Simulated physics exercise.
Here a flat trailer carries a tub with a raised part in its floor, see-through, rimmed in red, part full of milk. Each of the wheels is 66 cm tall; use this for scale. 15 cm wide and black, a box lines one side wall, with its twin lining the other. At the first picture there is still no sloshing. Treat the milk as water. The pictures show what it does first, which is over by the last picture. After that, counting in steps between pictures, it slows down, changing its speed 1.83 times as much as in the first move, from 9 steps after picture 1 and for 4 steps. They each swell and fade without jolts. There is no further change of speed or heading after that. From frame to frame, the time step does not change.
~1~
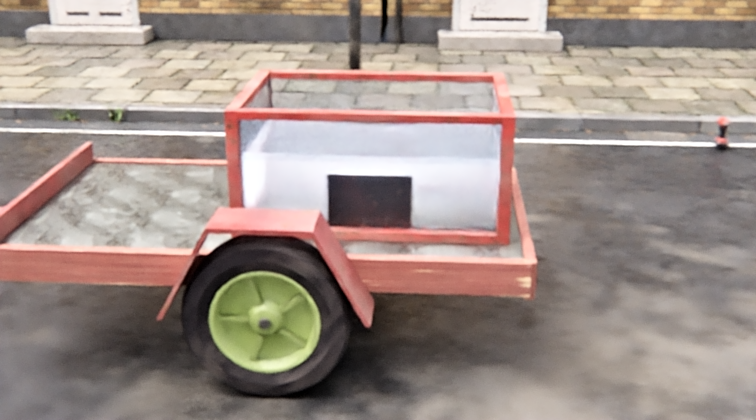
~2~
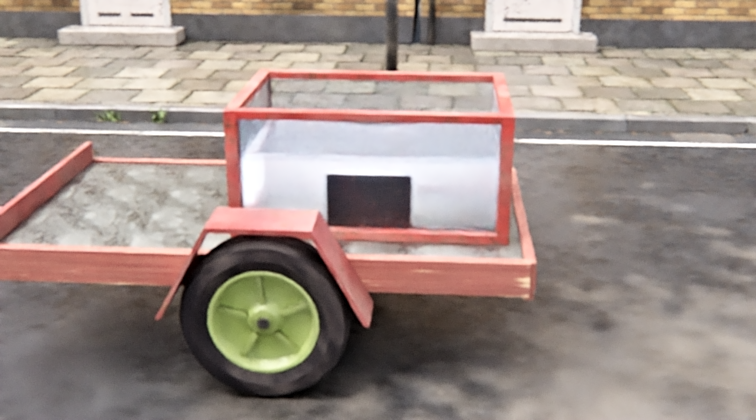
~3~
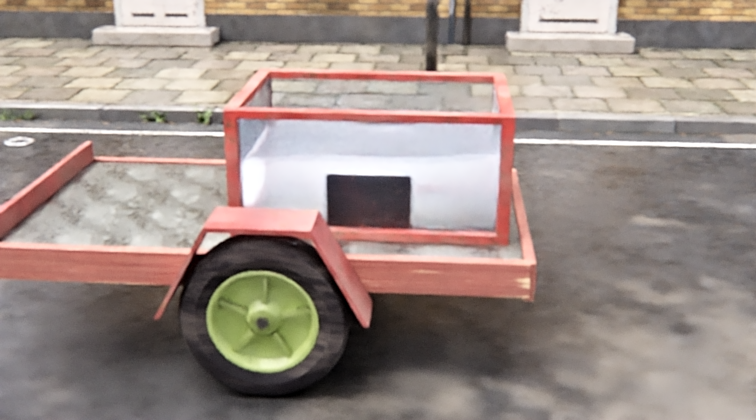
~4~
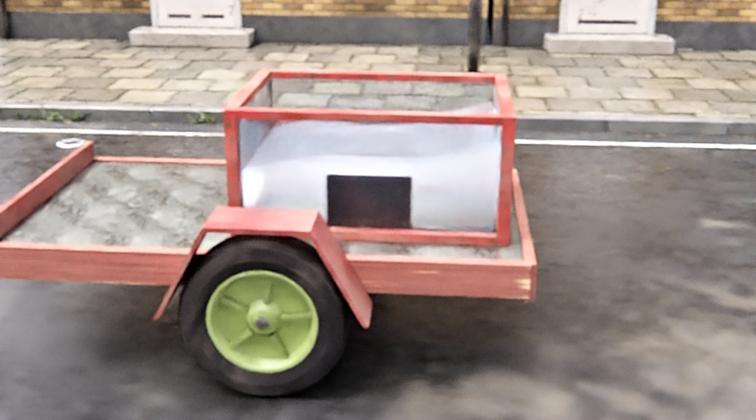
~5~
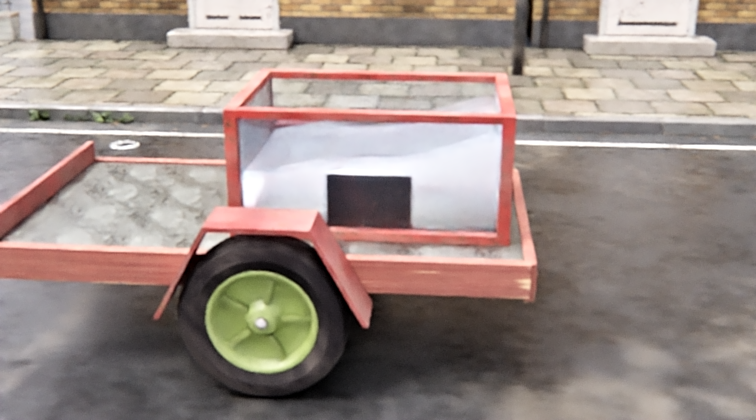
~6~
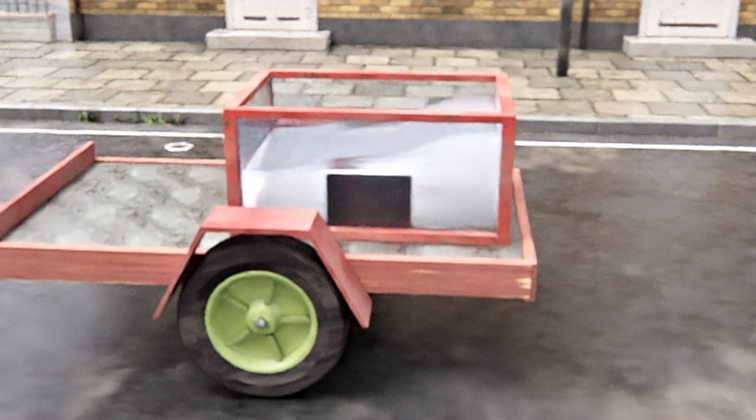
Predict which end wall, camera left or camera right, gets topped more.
The left wall.
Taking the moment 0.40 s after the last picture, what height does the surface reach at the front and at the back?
Approx. 28 cm front, approx. 30 cm back.
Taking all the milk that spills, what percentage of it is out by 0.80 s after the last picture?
About 0 percent at that moment.
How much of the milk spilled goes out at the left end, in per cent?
It comes to about 80 per cent of the spill.
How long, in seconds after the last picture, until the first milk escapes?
That happens at some 1.1 s.
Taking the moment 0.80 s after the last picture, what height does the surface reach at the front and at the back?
Reading: About 58 cm in front, about 14 cm behind.
Then, 0.40 s after the last picture, front 29 cm, middle 33 cm, back 31 cm above the lowest part of the floor; no loss so far.
Then, 0.80 s after the last picture, front 58 cm, middle 26 cm, back 15 cm above the lowest part of the floor; no loss so far.
Then, 1.30 s after the last picture, front 33 cm, middle 33 cm, back 20 cm above the lowest part of the floor; the loss stands at 4 per cent, over the left end.
Then, 3.78 s after the last picture, the loss stands at 5 per cent, over the left end, a little elsewhere; the left end has passed 4 per cent and the right end 1.
